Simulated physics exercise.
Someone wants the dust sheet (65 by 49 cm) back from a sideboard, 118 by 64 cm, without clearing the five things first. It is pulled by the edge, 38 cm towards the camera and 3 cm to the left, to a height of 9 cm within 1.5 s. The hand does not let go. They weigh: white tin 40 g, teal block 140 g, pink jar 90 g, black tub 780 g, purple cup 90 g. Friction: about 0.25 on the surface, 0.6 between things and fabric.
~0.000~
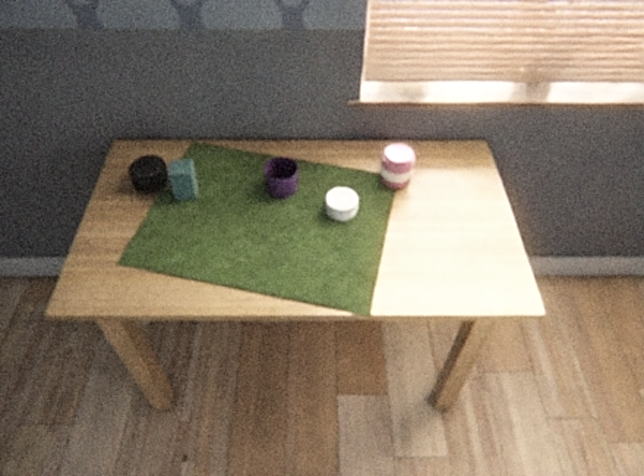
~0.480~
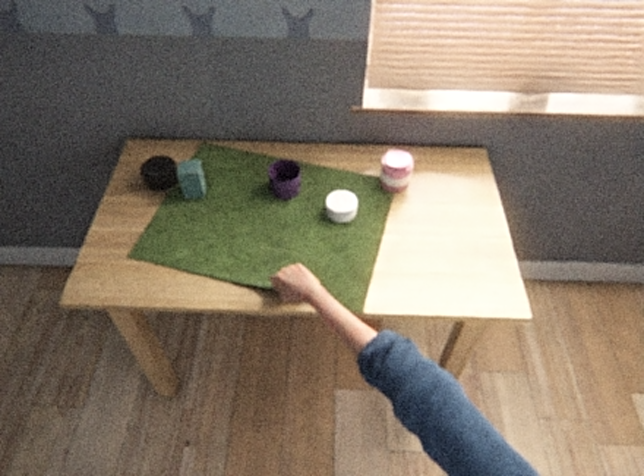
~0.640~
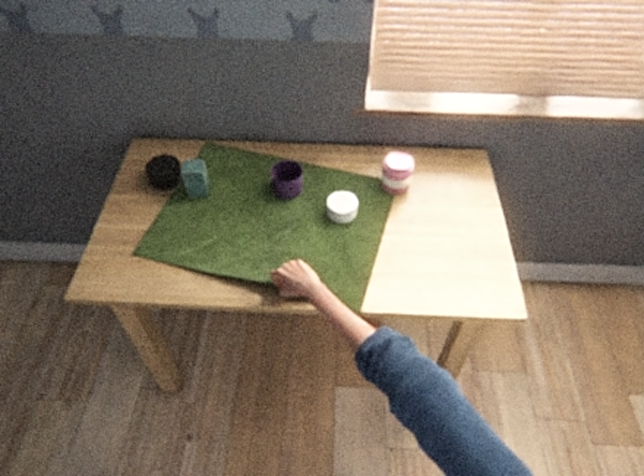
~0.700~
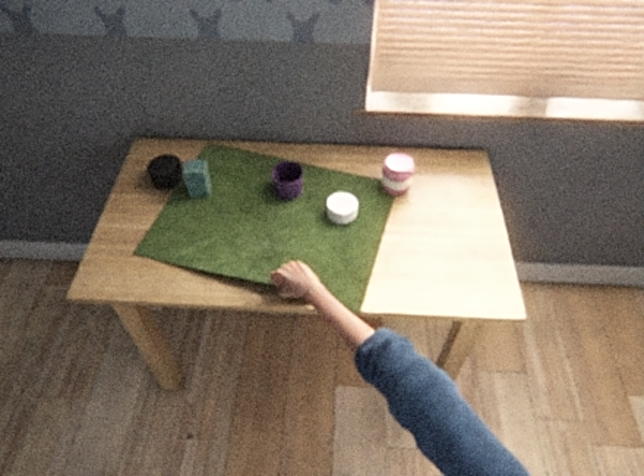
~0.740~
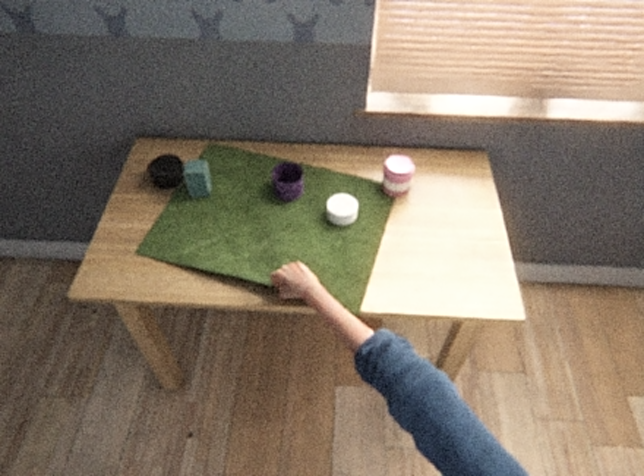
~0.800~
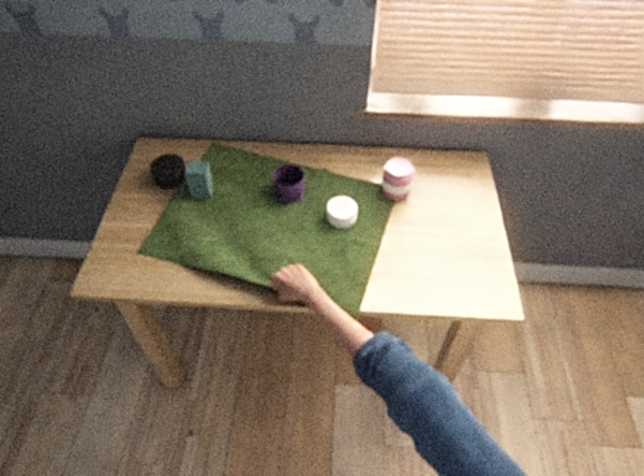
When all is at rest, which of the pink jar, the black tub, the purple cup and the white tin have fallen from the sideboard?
The pink jar drops off, the black tub remains up there, the purple cup goes over the edge, the white tin falls off.
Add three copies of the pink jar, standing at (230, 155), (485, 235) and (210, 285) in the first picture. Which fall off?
In that order: Stays up, remains, drops off.
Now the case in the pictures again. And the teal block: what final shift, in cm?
About: Teal block off the top.
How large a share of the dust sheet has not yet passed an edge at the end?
Some 0 per cent of it.
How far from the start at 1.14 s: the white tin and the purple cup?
White tin 10 cm, purple cup 10 cm.
After 1.1 s, 90 % of the dust sheet is still over the top; purple cup 12 cm off its start, white tin 12 cm off its start, pink jar 11 cm off its start.
After 1.5 s, 65 % of the dust sheet is still over the top; pink jar 25 cm off its start, white tin 25 cm off its start, purple cup 24 cm off its start.
After 1.8 s, 45 % of the dust sheet is still over the top; white tin 37 cm off its start at (325, 311), pink jar 37 cm off its start at (393, 259), purple cup 36 cm off its start at (277, 268).
After 2.1 s, 30 % of the dust sheet is still over the top; pink jar 47 cm off its start, white tin 43 cm off its start, purple cup 40 cm off its start.
After 3.7 s, 0 % of the dust sheet is still over the top; white tin over the edge, pink jar over the edge, purple cup over the edge, black tub 0 cm off its start at (167, 165).
